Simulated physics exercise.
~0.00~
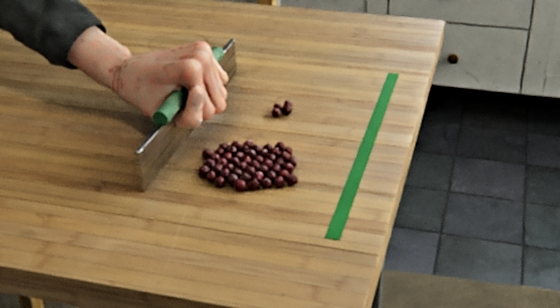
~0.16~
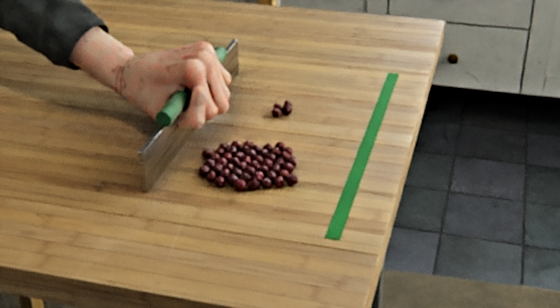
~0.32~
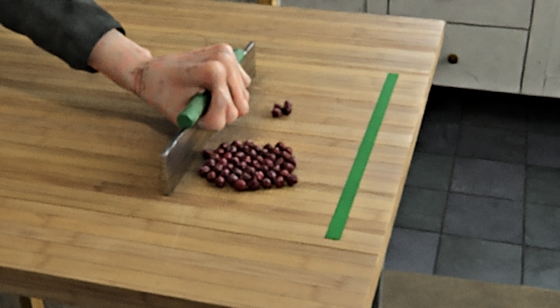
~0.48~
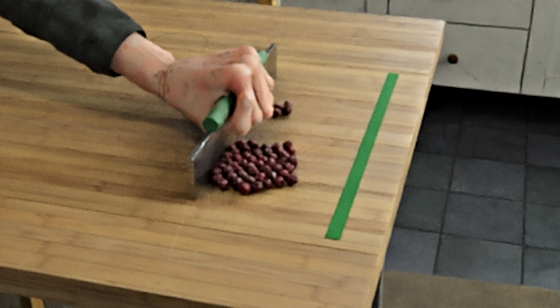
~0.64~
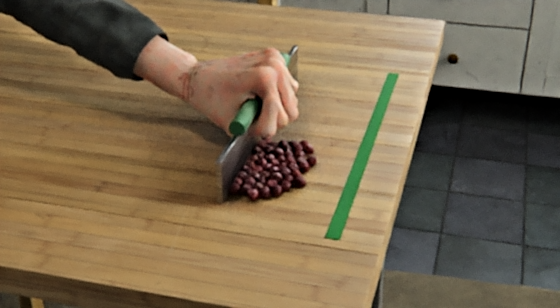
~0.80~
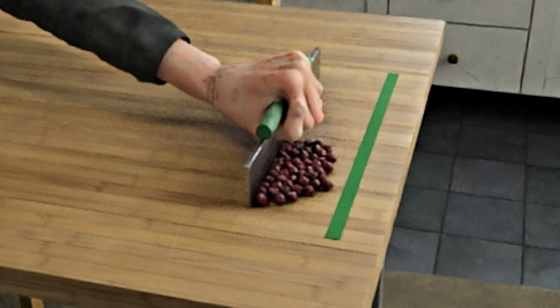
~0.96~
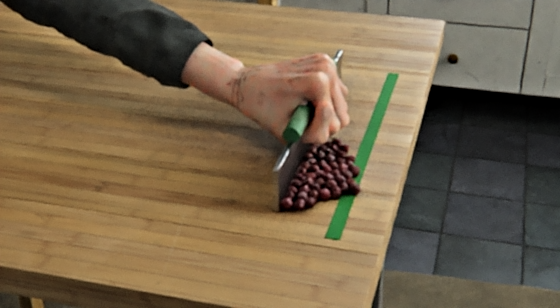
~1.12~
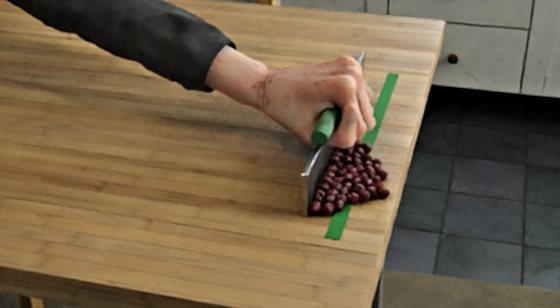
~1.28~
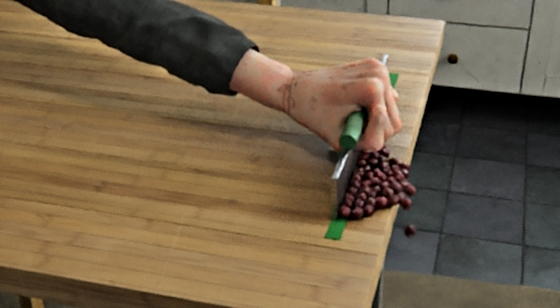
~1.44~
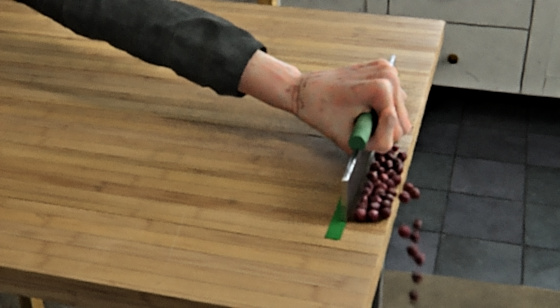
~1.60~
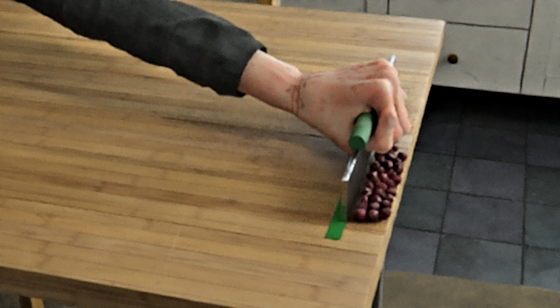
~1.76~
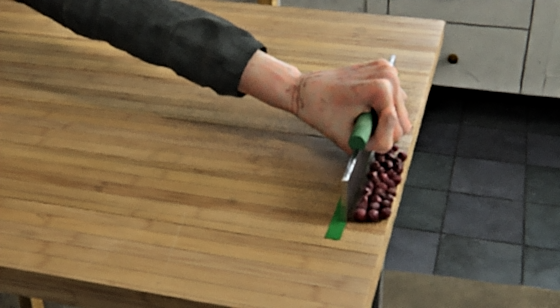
In this clip, a hand pushes a scraper rightward across a wooden table, gathering a pile of dark red beads and a small cluster behind it, then stops at the green tape as several beads drop off the edge and the rest stay on the table.
